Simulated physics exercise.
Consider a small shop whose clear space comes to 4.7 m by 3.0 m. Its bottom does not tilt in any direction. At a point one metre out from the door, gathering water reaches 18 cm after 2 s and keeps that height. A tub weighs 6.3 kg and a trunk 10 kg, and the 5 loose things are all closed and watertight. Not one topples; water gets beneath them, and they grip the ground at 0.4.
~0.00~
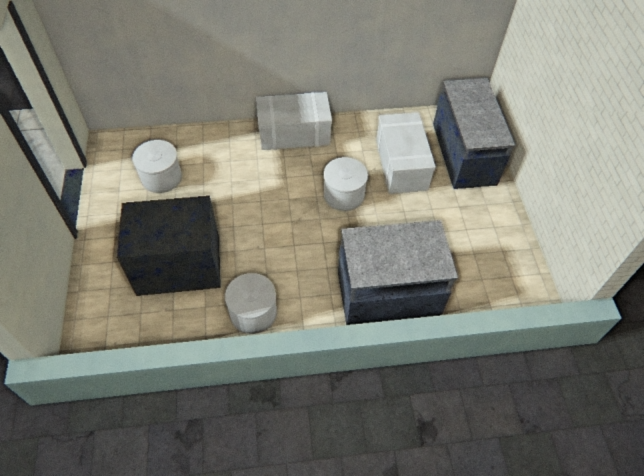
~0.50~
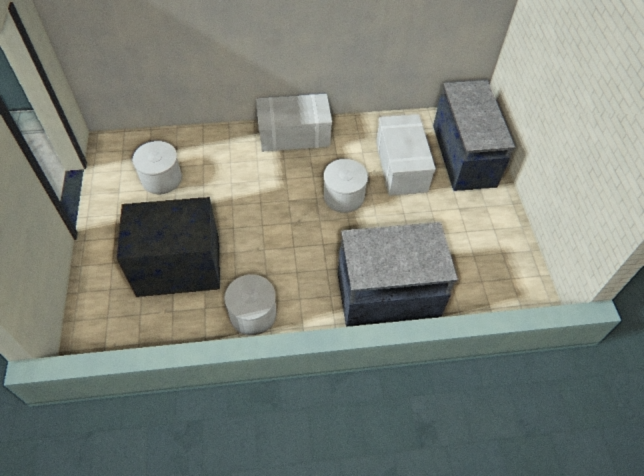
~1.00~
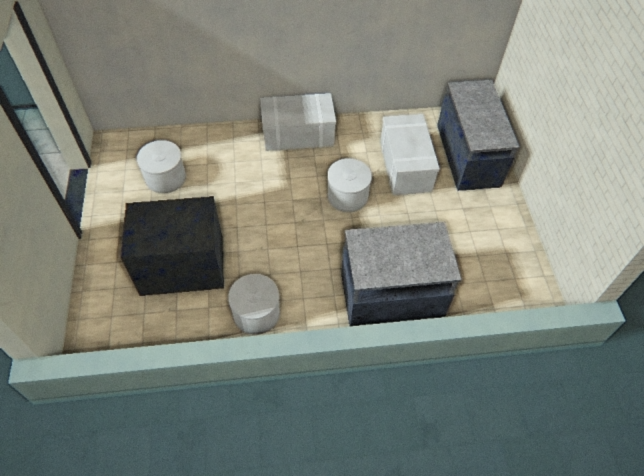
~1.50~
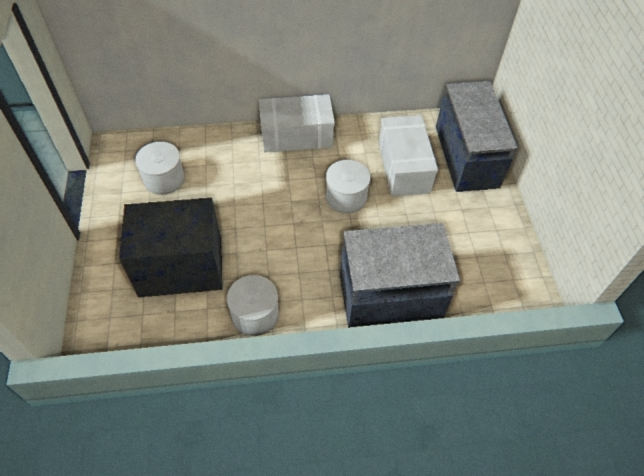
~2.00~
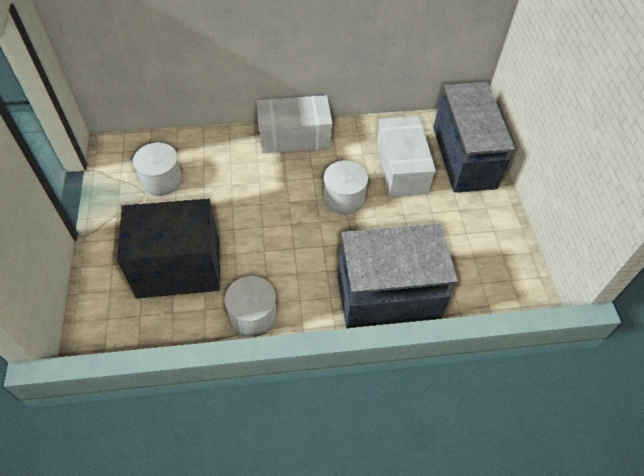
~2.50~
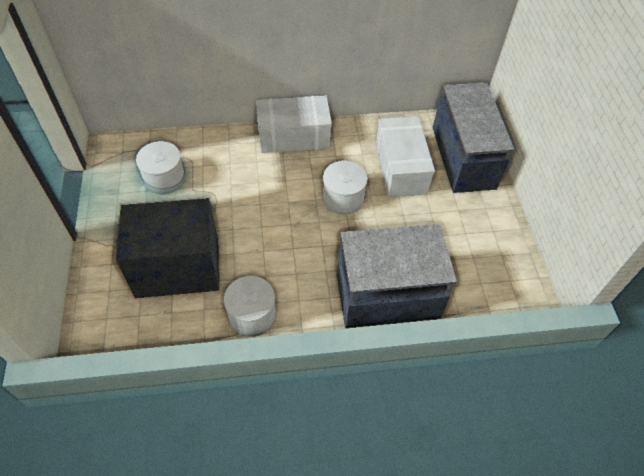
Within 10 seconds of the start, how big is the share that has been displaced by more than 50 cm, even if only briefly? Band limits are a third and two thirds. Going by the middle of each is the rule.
It's going to be most of them, two thirds or beyond.
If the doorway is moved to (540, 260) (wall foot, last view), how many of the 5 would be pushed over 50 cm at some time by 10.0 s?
The answer then is 4.
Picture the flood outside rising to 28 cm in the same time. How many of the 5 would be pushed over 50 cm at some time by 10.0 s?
That would give 5.
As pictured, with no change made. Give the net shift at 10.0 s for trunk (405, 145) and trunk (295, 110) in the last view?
140 cm and 100 cm respectively.
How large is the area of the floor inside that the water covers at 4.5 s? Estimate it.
Some 8.5 m2.
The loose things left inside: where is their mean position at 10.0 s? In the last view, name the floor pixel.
(407, 249).
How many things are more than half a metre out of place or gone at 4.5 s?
By my tally, 2.
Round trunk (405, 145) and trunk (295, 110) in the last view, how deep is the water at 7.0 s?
Around 6 cm and 8 cm.
After 3.5 s 1 of 5 are over 50 cm from their spots; 0 afloat.
After 4.5 s 2 of 5 are over 50 cm from their spots; 2 afloat.
After 7.0 s 3 of 5 are over 50 cm from their spots; 4 afloat.
After 10.0 s 4 of 5 are over 50 cm from their spots, and 4 have been at some point; 4 afloat.
